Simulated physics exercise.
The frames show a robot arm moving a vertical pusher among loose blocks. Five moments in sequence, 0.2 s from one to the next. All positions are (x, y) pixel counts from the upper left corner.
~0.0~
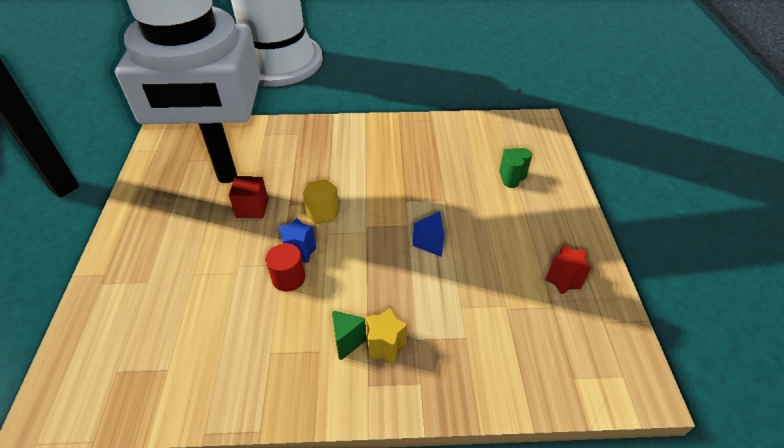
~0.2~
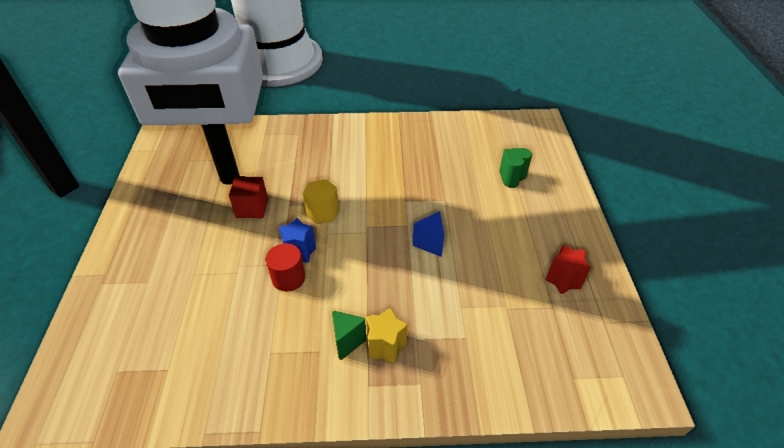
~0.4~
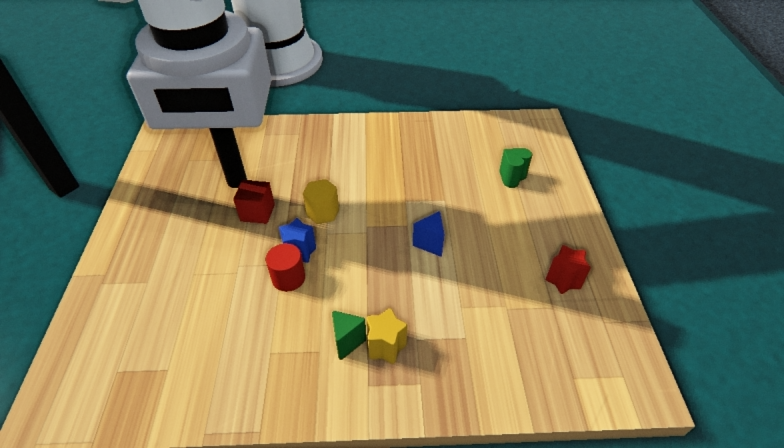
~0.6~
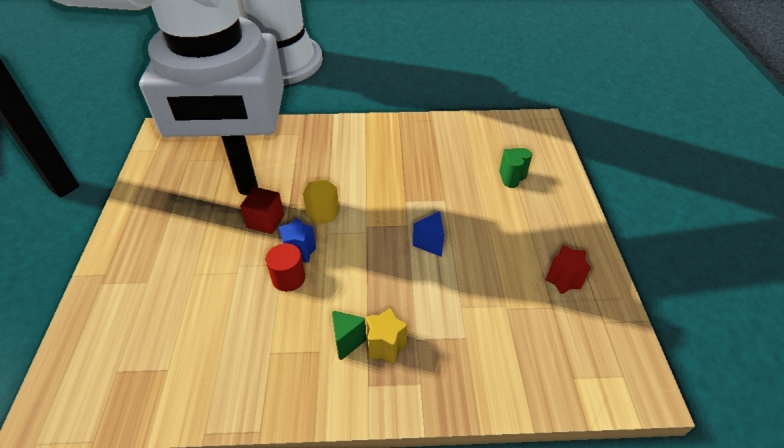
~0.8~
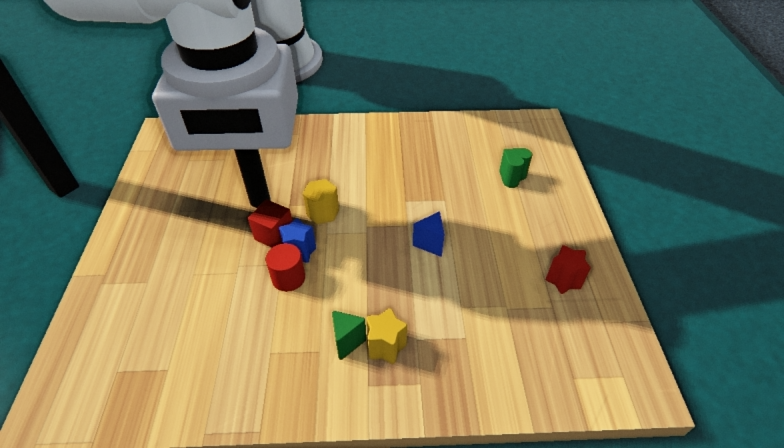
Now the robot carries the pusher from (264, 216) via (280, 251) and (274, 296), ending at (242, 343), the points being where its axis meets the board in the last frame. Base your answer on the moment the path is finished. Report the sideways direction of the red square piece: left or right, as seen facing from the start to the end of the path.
Shifts left.
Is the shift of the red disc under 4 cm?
Answer: No.
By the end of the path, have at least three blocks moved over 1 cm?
Yes, it checks out.
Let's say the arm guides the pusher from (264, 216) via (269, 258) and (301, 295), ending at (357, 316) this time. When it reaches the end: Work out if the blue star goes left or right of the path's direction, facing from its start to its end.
It shifts to the left.
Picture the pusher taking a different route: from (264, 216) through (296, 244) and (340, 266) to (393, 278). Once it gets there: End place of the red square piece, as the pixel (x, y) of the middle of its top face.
At roughly (293, 251).
On the path given first. One third of the way, pusher at (276, 237); red square piece at (276, 251), turned 35° clockwise; red disc at (286, 276); blue star at (312, 248), turned 60° anticlockwise.
Two thirds of the way, pusher at (269, 282); red square piece at (269, 300), turned 35° clockwise; red disc at (293, 324); blue star at (312, 248), turned 60° anticlockwise.
At the end, pusher at (236, 330); red square piece at (261, 341), turned 30° anticlockwise; red disc at (300, 341); blue star at (312, 248), turned 60° anticlockwise; yellow hexagon still.
